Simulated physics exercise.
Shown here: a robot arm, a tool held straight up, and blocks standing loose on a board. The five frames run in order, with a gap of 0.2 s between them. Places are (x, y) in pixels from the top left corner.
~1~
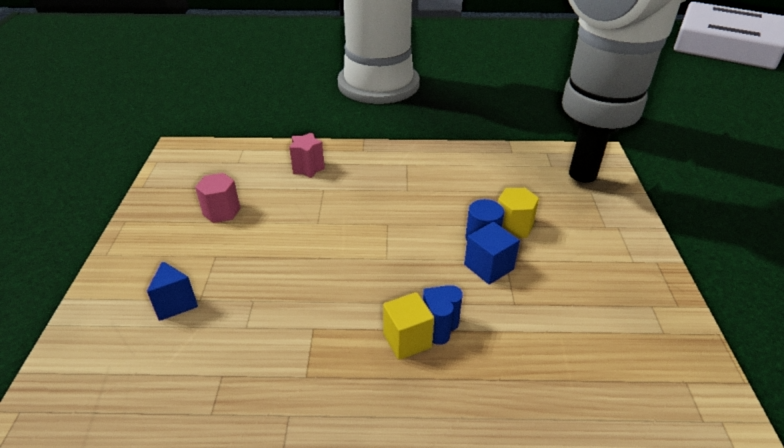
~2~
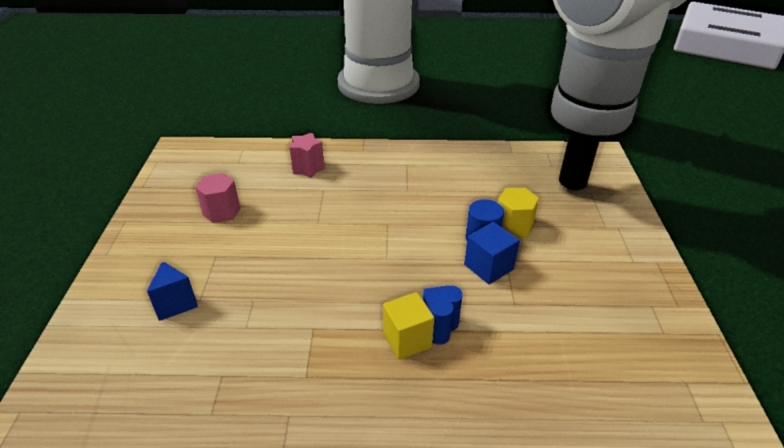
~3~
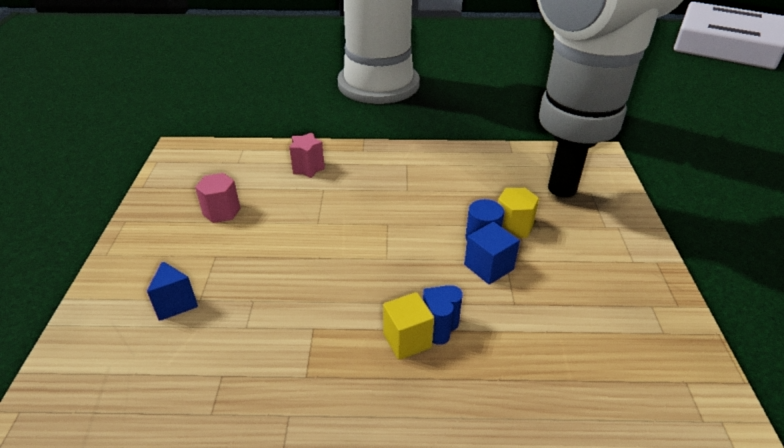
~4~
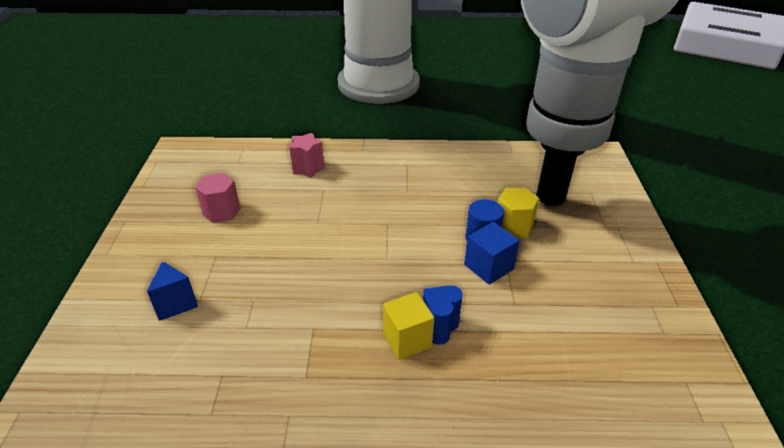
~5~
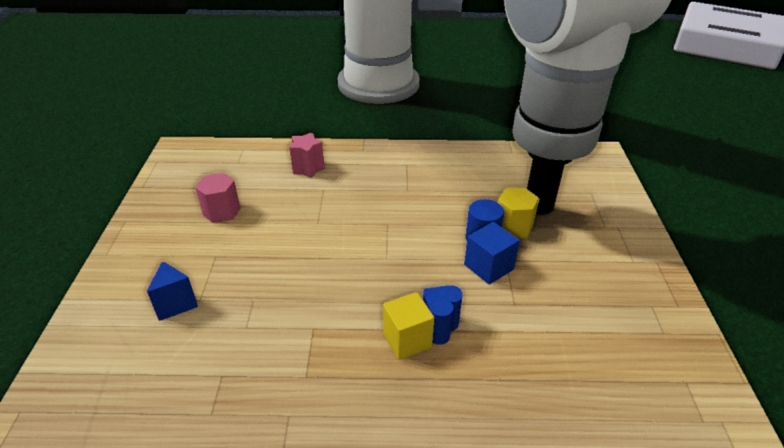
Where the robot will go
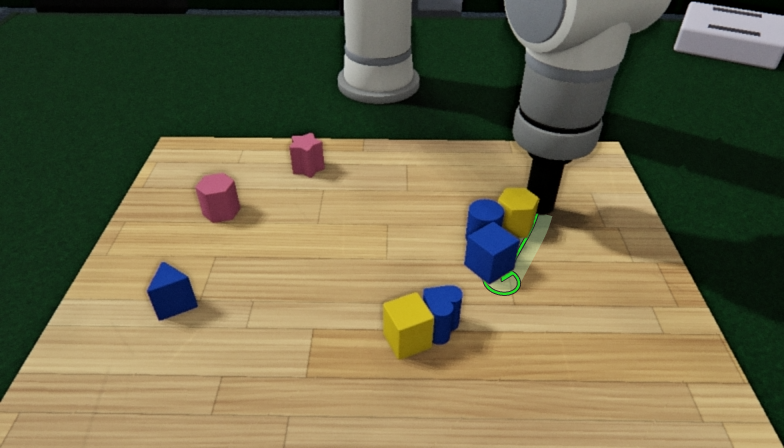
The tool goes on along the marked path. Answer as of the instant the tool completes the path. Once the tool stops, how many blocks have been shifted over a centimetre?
The number is three or more.
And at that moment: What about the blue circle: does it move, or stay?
By the last moment of the path, the blue circle has shifted.
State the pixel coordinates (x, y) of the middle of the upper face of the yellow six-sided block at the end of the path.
I'd say the yellow six-sided block ends with its top centre at (486, 216).
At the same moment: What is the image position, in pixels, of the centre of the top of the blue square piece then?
It ends at (466, 254).
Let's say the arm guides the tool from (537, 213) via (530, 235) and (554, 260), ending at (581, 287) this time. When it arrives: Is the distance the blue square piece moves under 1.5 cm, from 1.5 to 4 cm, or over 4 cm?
The blue square piece ends up very close, under 1.5 cm away.
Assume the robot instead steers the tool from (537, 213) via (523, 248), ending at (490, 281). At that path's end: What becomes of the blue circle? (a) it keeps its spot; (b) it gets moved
Letter b.
The line goes from (537, 213) via (528, 234) and (516, 257), ending at (502, 281).
The first path, step by step. One third of the way, tool (530, 227); blue circle (467, 215); yellow six-sided block (502, 211), turned 25° clockwise.
Two thirds of the way, tool (517, 250); blue circle (448, 216); blue square piece (486, 242), turned 35° anticlockwise; yellow six-sided block (487, 216), turned 50° clockwise.
At the end, tool (503, 274); blue heart unmoved; blue circle (447, 215); blue square piece (466, 254); yellow six-sided block (486, 216), turned 50° clockwise.
